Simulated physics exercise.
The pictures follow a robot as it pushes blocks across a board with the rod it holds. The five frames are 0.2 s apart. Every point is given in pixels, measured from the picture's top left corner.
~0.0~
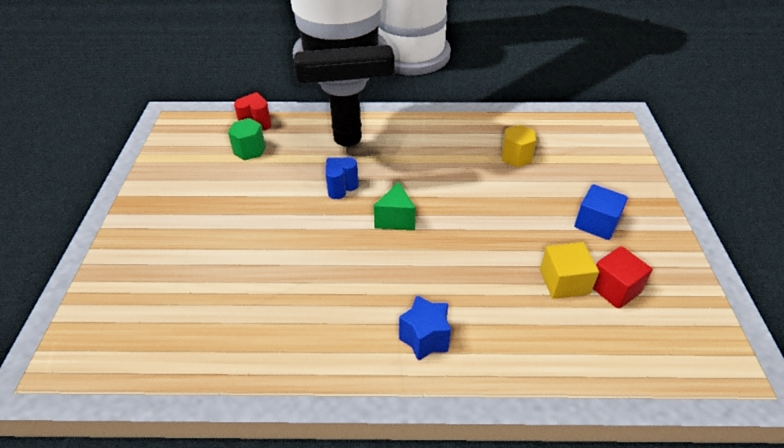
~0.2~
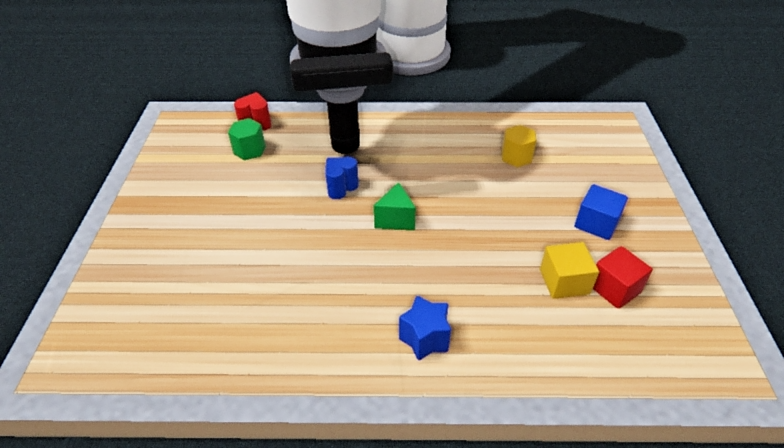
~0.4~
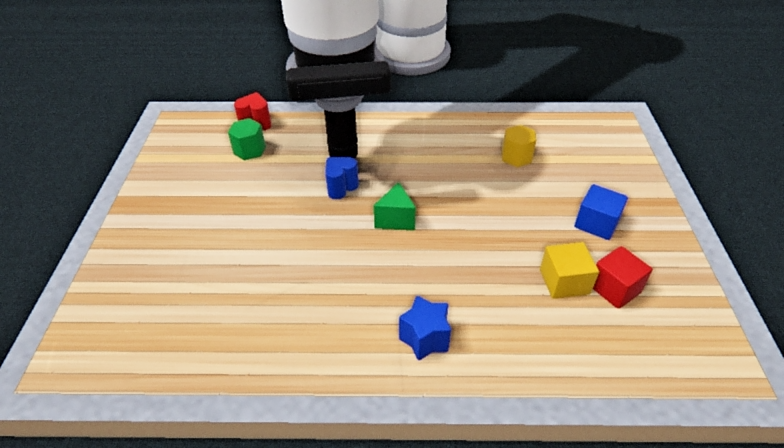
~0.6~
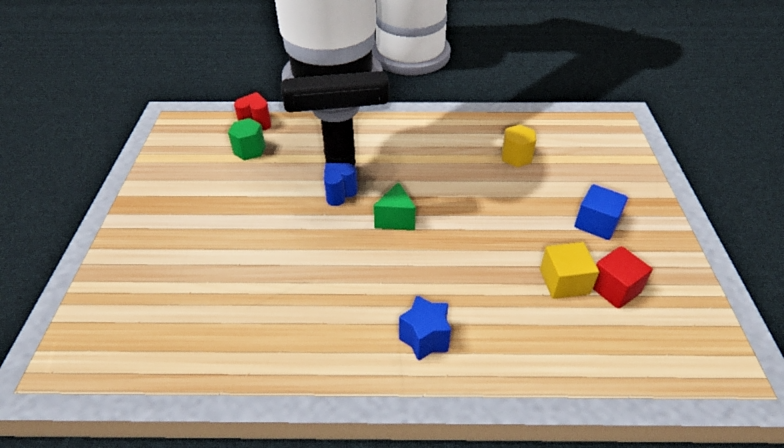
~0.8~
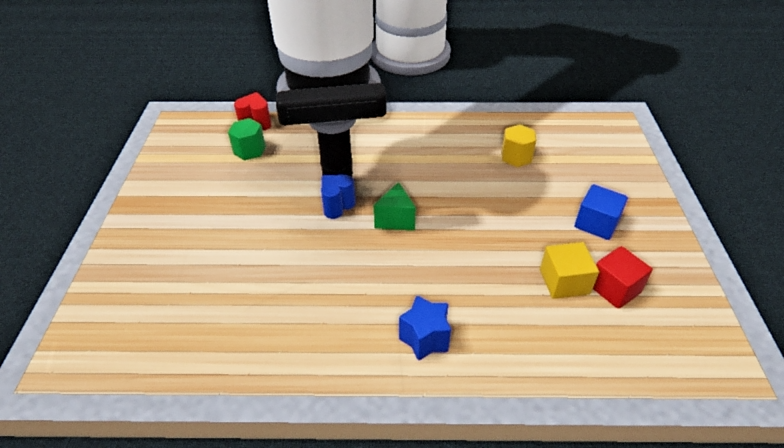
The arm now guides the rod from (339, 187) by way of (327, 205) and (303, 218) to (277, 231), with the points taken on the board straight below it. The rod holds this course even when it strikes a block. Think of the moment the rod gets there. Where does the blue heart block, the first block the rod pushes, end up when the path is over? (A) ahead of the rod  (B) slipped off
My pick is B.
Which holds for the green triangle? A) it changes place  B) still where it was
I choose B.
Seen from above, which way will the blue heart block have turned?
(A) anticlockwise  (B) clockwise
The answer is A.
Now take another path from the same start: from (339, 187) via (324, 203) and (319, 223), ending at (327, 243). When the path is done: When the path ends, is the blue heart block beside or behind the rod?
No.
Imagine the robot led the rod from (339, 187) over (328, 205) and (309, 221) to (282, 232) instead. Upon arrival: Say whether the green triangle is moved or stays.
Put simply, it stays right there.
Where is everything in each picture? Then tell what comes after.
The first picture shows rod's lower end at (348, 139); blue heart block at (339, 165); green triangle at (396, 198).
The second picture shows rod at (346, 146); blocks still.
The third picture shows rod at (344, 155); blocks still.
The fourth picture shows rod at (341, 165); blue heart block at (338, 171).
The fifth picture shows rod at (338, 176); blue heart block at (335, 183); green triangle at (396, 198).
The first path, step by step. Halfway along, rod at (314, 201); blue heart block at (327, 206), turned 25° anticlockwise.
At the end, rod at (274, 220); blue heart block at (327, 207), turned 30° anticlockwise; green triangle still.
